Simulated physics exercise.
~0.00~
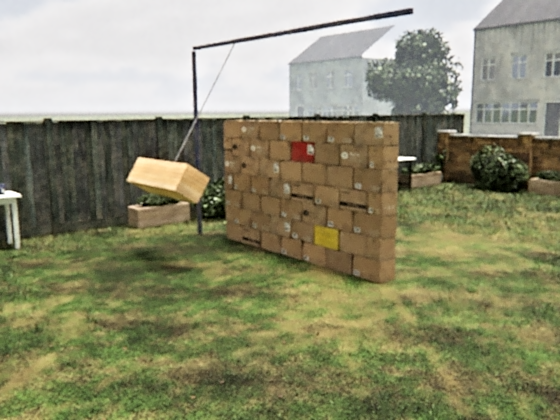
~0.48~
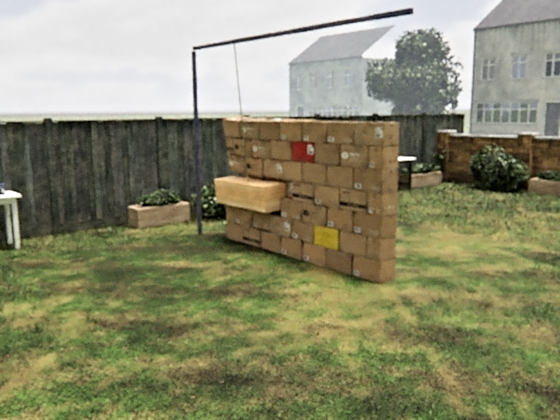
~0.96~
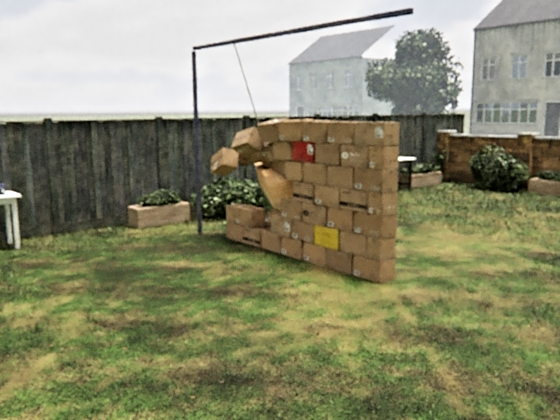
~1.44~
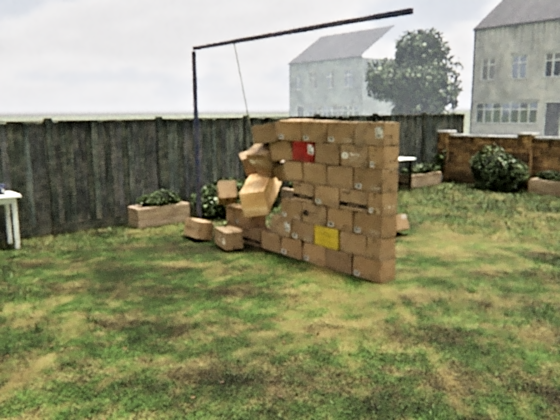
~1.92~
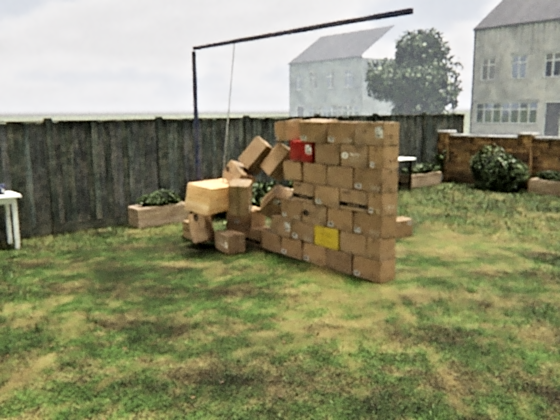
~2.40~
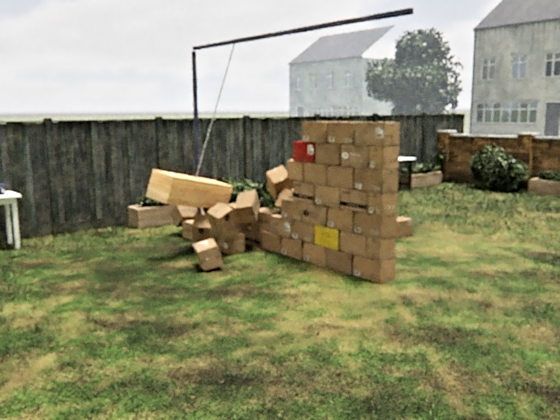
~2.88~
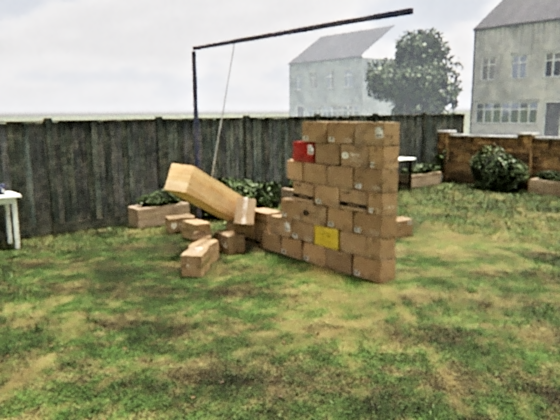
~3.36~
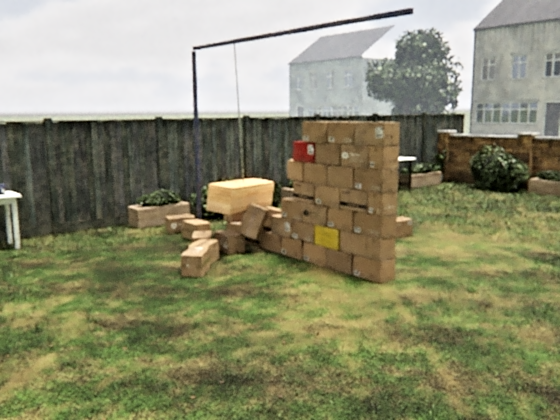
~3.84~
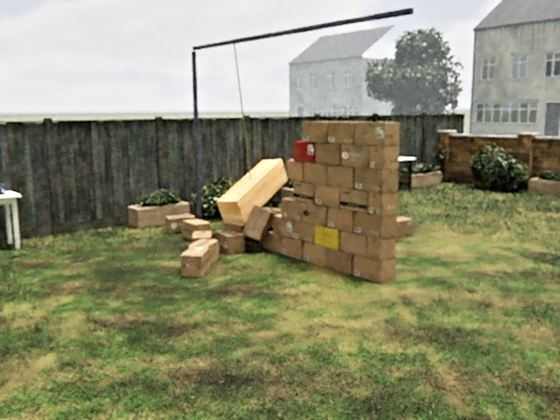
The footage shows a wooden beam on a line swinging rightward into the left end of a wall of stacked cartons, knocking that end down into a heap on the grass. The beam swings back left, then right again, while the rest, including red and yellow cartons, stays standing.
